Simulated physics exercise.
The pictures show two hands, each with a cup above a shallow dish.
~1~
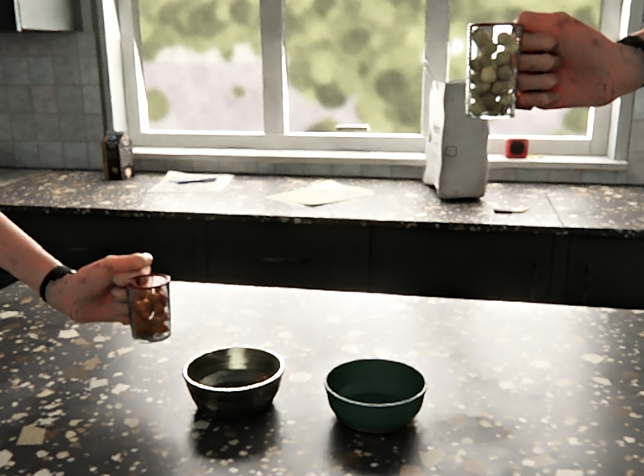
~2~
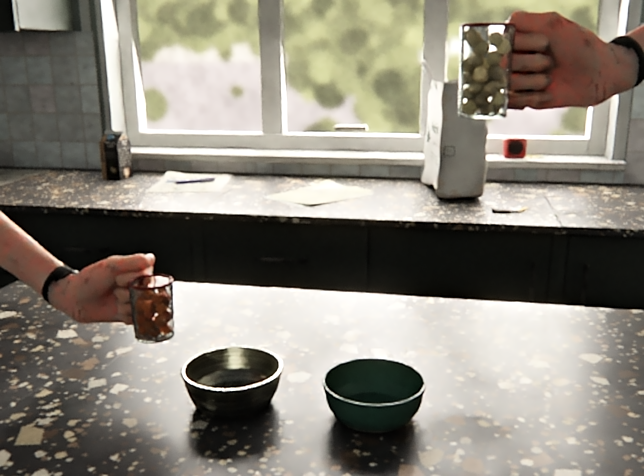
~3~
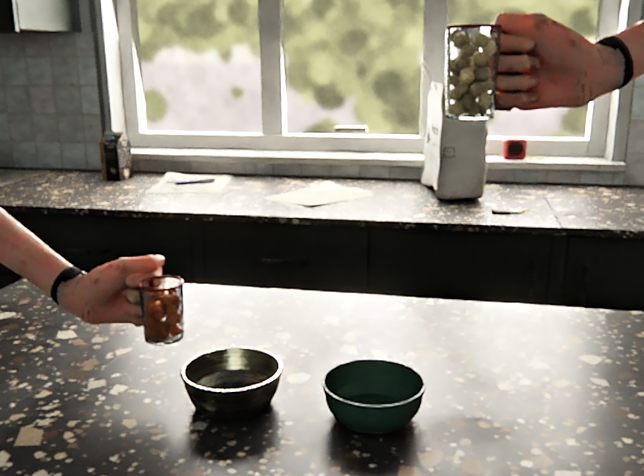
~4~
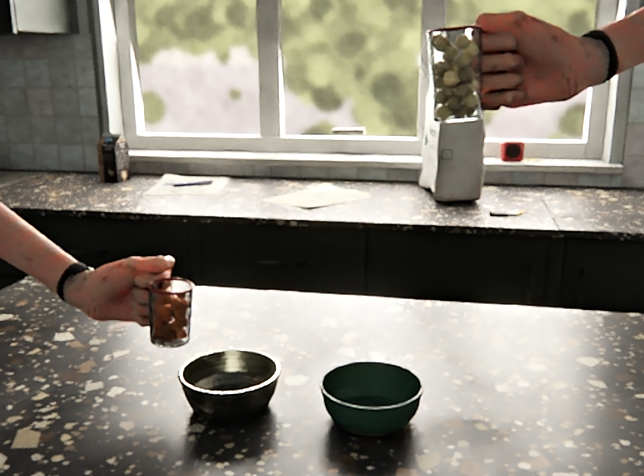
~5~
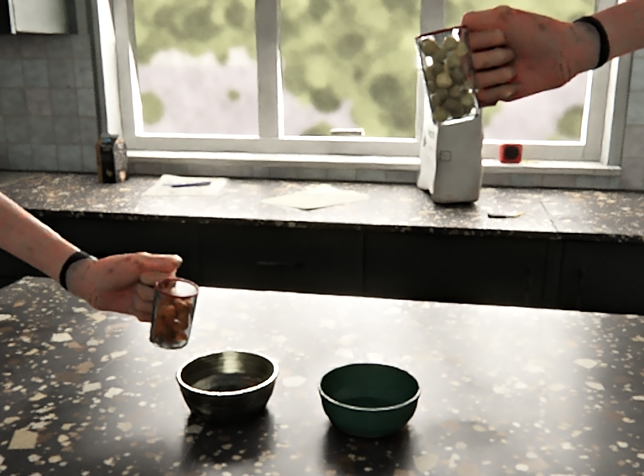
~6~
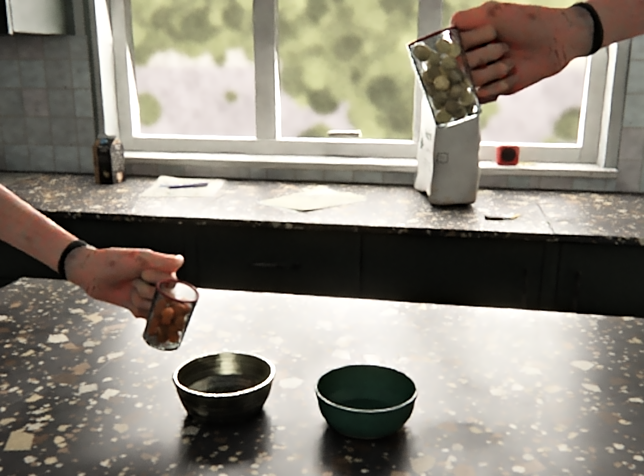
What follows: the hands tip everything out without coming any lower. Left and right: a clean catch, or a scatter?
Left dish holds every piece, right dish ends with pieces scattered round it.
Then, 0.33 s after the last picture, left, all still in the cup; right, all still in the cup.
Then, 0.75 s after the last picture, left, all still in the cup; right, all still in the cup.
Then, 1.19 s after the last picture, left, nearly all still in the cup, a small part in the dish; right, most still in the cup, a small part in the air.
By the end, left, all in the dish, none outside the dish; right, about two thirds in the dish, about a third outside the dish.
